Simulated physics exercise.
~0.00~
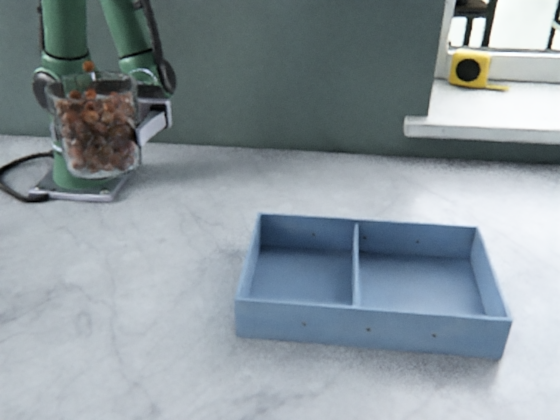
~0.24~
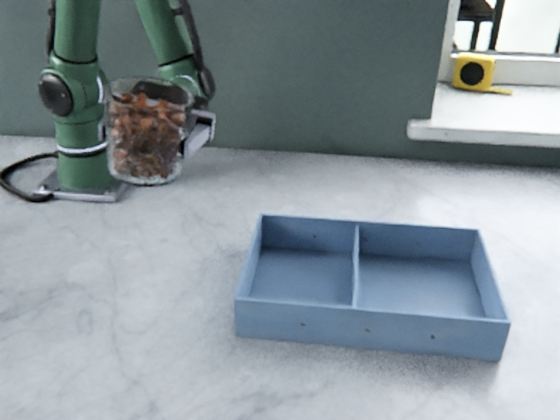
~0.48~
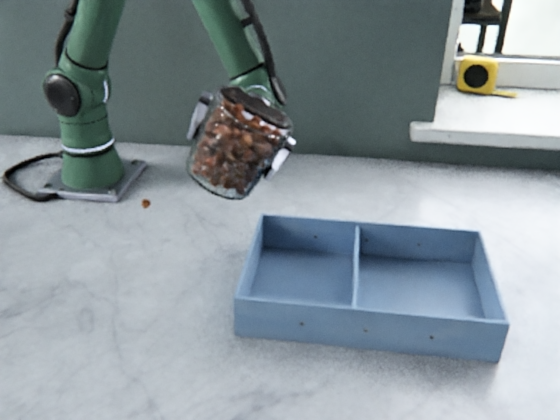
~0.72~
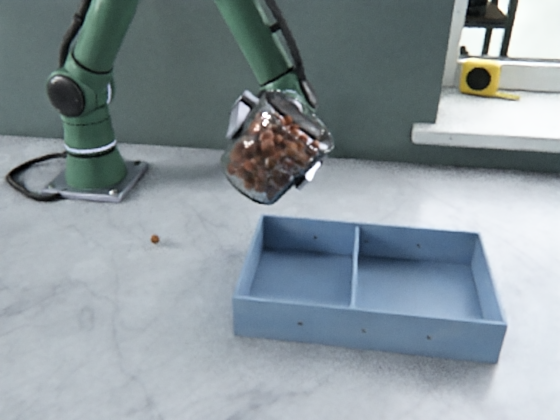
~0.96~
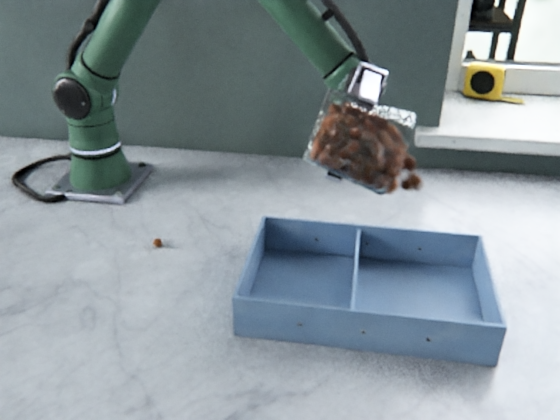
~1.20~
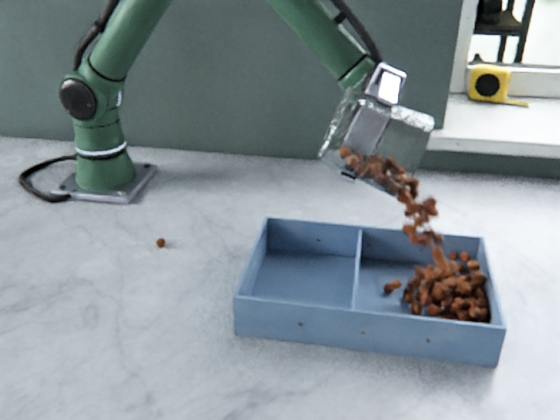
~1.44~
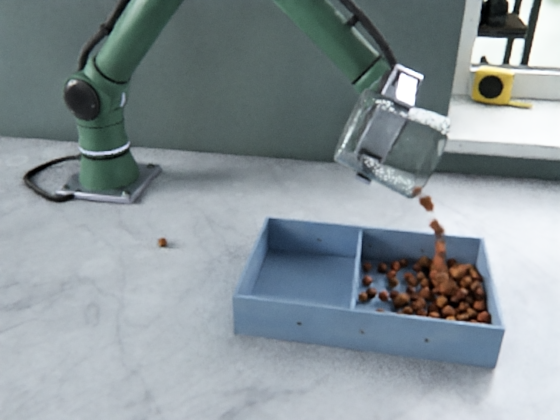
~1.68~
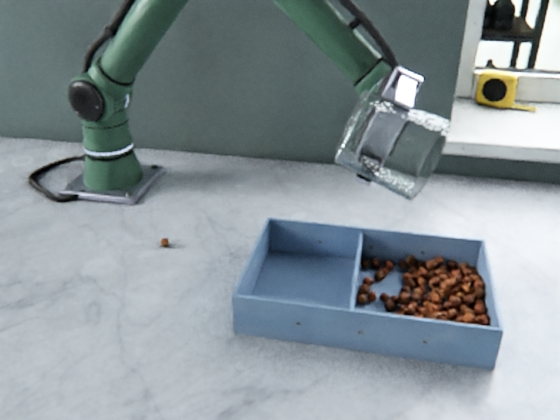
On a marble-look countertop, a green robot arm carried a clear beaker of hazelnuts to the right, dropping one on the way, then tipped it over a blue divided box and emptied the rest into the right-hand section.
